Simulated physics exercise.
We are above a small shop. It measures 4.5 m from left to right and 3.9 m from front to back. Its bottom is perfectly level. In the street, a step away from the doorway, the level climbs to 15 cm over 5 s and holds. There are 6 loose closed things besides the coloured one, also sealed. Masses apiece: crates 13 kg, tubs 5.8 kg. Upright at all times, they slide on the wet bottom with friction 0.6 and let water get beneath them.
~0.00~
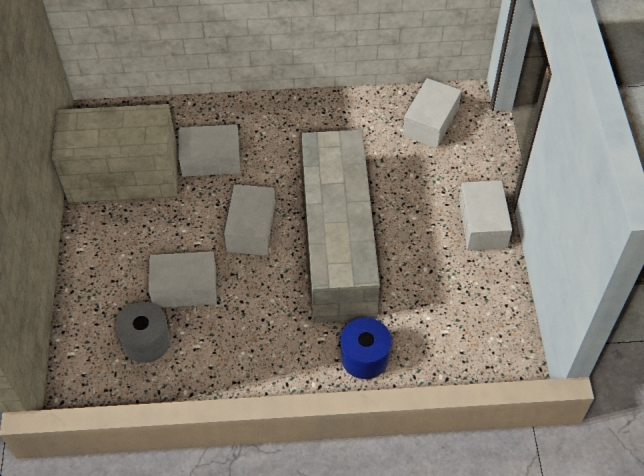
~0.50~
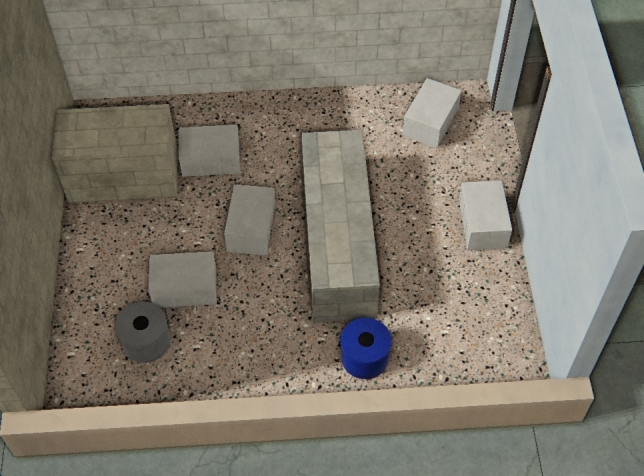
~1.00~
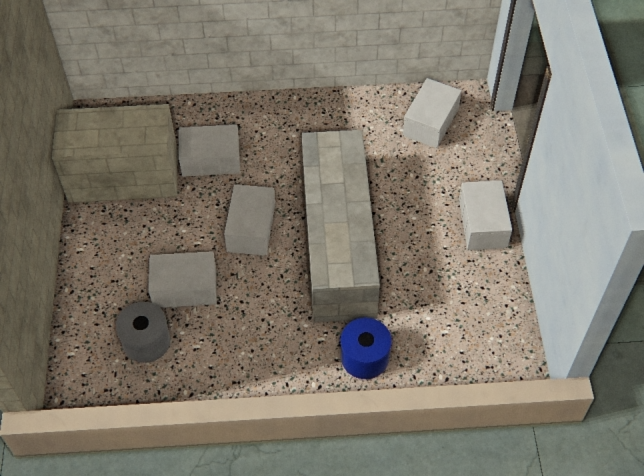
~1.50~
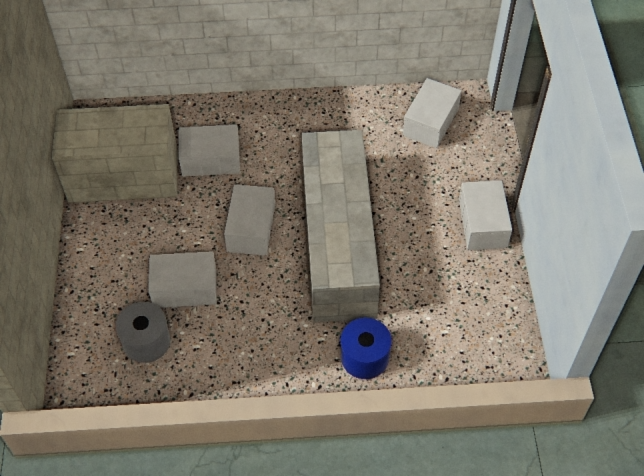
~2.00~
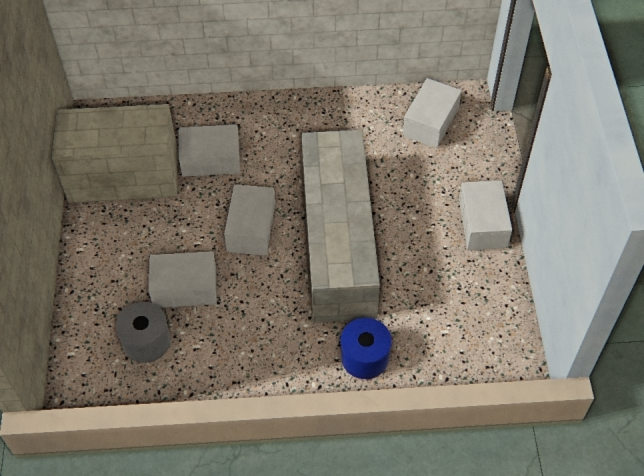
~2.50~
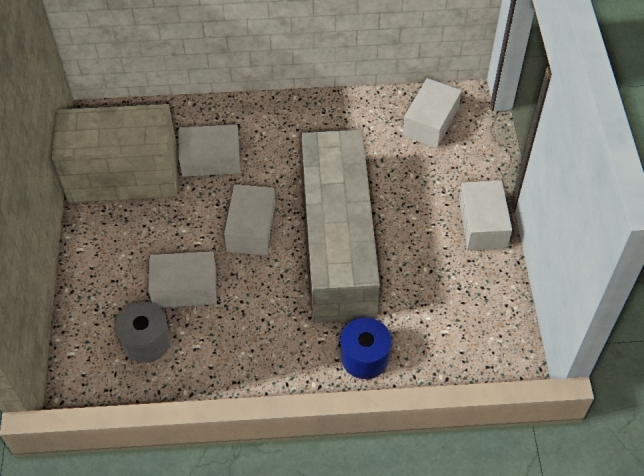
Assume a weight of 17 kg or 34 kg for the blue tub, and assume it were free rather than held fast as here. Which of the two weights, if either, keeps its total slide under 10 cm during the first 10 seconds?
The lighter one already does it.
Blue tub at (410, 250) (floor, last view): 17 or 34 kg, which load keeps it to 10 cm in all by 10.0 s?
Both loads work.
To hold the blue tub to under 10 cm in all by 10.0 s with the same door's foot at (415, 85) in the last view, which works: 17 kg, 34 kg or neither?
Result: Lighter option suffices.
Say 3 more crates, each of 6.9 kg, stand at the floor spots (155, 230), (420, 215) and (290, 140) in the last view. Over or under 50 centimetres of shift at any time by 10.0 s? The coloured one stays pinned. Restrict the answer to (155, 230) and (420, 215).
Below the mark, then above the mark.
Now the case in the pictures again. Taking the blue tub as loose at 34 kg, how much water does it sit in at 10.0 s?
3 cm, roughly.
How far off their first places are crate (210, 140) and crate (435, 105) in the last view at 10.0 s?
Respectively 5 and 350 cm.
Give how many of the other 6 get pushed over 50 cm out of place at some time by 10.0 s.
The tally stands at 1.
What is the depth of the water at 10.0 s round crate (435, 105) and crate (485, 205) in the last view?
Depths: Near 12 cm, then near 5 cm.
After 3.5 s the blue tub would be 0 cm from its start with 17 kg and 0 cm from its start with 34 kg; 0 cm of water round it then.
After 4.5 s the blue tub would be 0 cm from its start with 17 kg and 0 cm from its start with 34 kg; 0 cm of water round it then.
After 7.0 s the blue tub would be 0 cm from its start with 17 kg and 0 cm from its start with 34 kg; 1 cm of water round it then.
After 10.0 s the blue tub would be 0 cm from its start with 17 kg and 0 cm from its start with 34 kg; 3 cm of water round it then.
